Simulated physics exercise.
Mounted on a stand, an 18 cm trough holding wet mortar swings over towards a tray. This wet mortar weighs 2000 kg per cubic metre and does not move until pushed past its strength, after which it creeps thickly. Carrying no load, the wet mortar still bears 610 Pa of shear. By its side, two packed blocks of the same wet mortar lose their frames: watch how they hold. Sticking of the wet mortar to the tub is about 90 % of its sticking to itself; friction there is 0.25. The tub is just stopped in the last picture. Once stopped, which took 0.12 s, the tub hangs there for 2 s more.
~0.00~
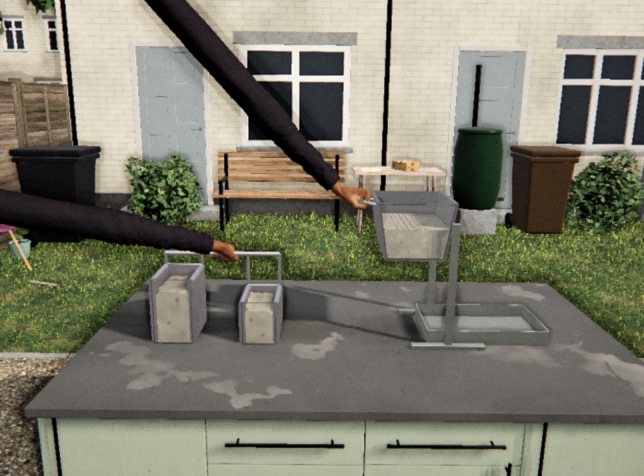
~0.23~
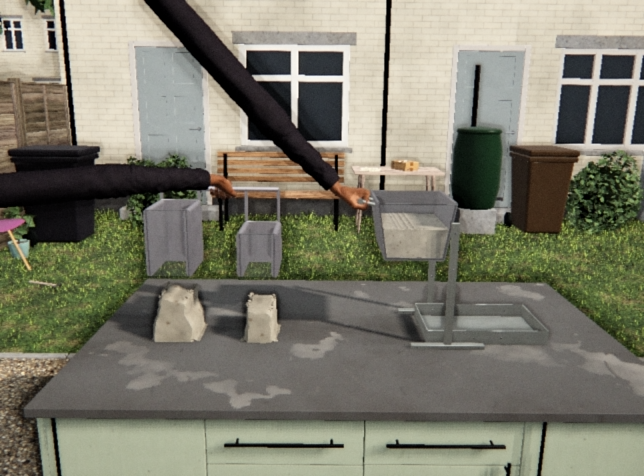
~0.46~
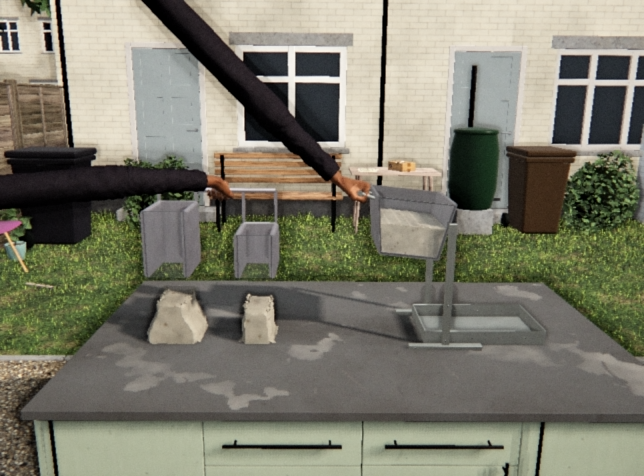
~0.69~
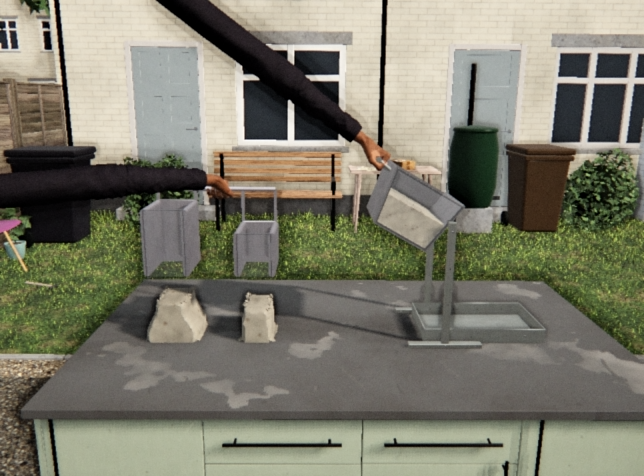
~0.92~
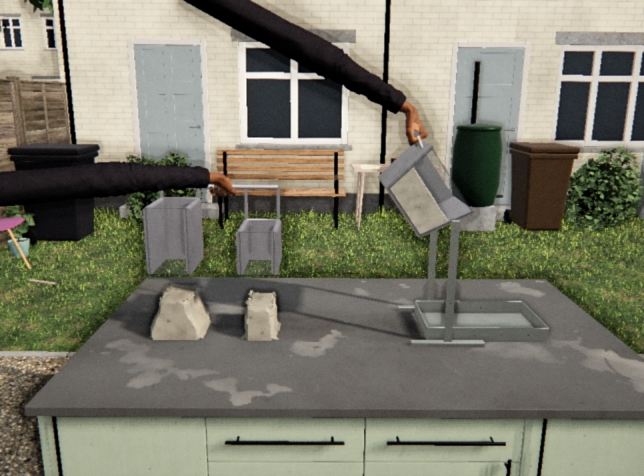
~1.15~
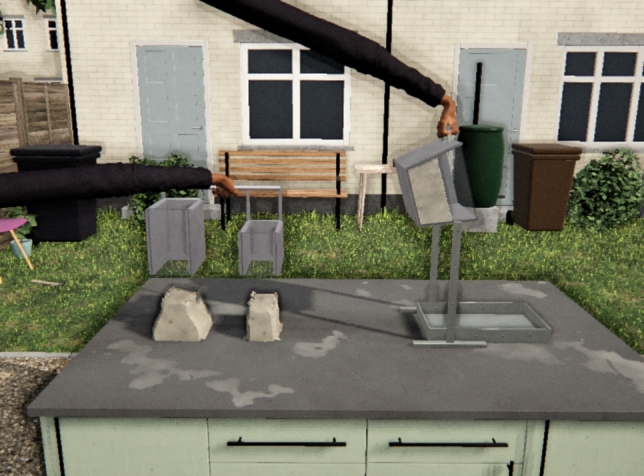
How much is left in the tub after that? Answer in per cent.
About 100 %.
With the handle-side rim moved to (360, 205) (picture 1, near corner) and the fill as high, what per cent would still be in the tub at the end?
100 %.
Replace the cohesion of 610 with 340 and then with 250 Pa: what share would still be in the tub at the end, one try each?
Expect about 100 in a hundred, then about 90 in a hundred.
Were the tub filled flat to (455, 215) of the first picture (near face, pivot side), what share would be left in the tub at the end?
I'd put it close to 100 in a hundred.
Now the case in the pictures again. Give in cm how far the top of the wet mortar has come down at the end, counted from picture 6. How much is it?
Roughly 2 cm.
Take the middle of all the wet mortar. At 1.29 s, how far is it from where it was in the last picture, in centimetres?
It has moved around 1 centimetres.
By 1.29 s, the tub is at 74 degrees and holds 100 %.
By 1.46 s, the tub is at 74 degrees and holds 100 %.
By 1.63 s, the tub is at 74 degrees and holds 100 %.
By 1.80 s, the tub is at 74 degrees and holds 100 %.
By 3.15 s, at the end, the tub is at 74 degrees and holds 100 %.
